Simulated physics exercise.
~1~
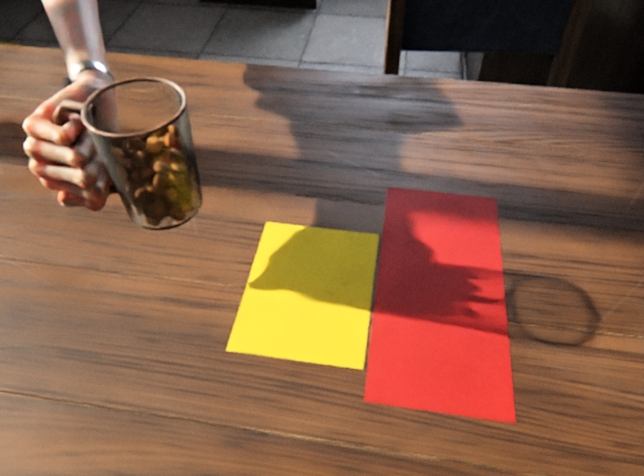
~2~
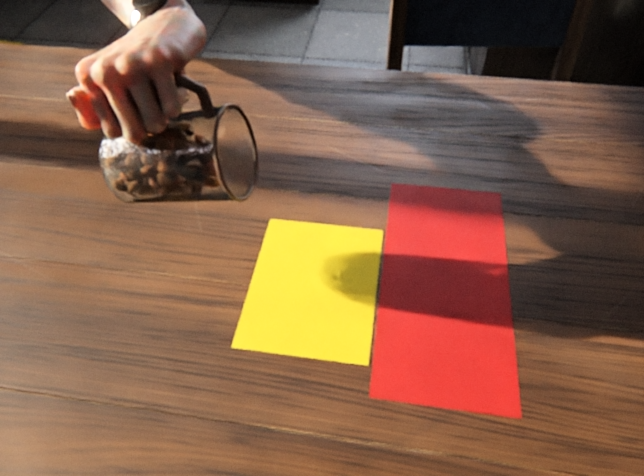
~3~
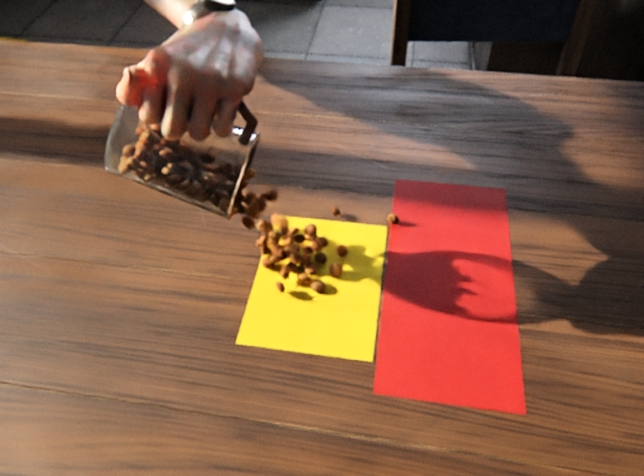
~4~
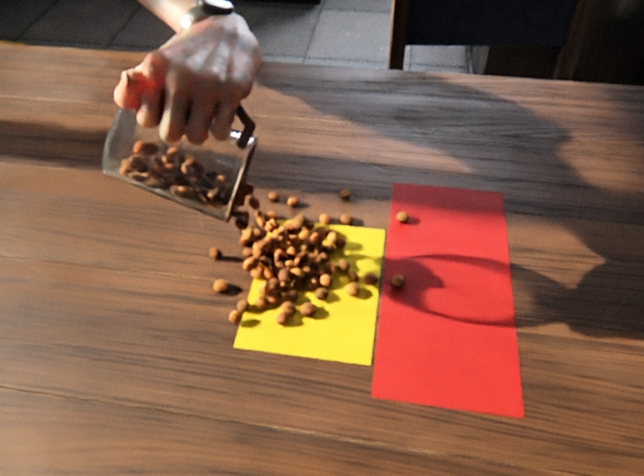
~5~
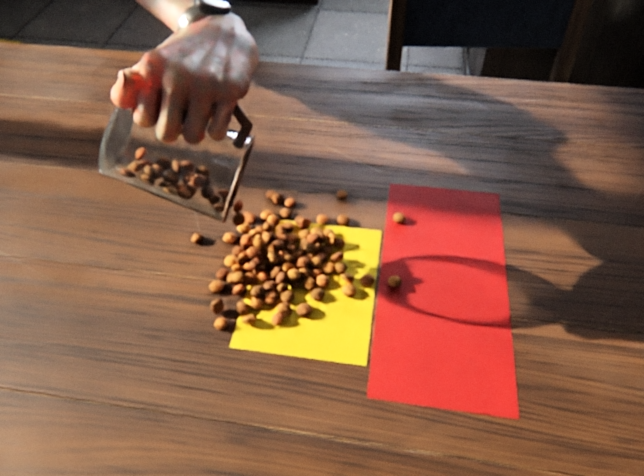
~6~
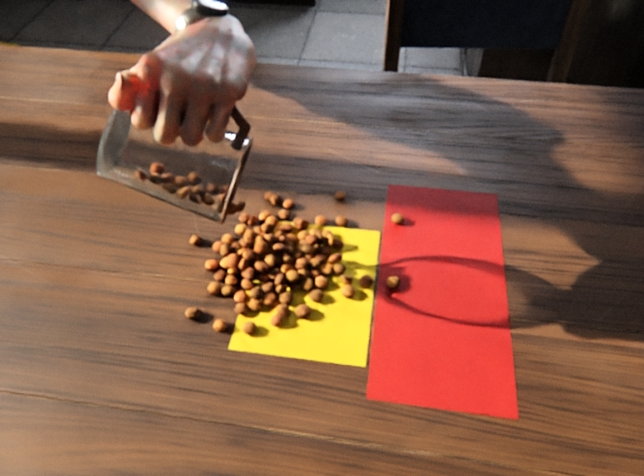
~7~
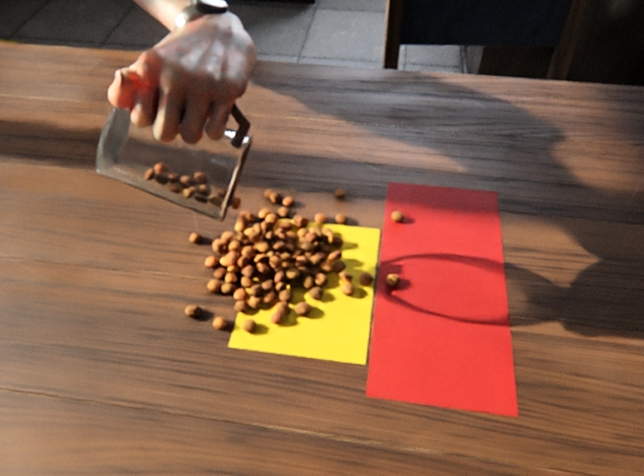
The clip shows a hand tipping a clear cup of brown kibble above a wooden table, spilling pieces into a heap mostly on a yellow mat, with some on bare wood, a couple on the adjoining red mat, and a few still in the tilted cup.
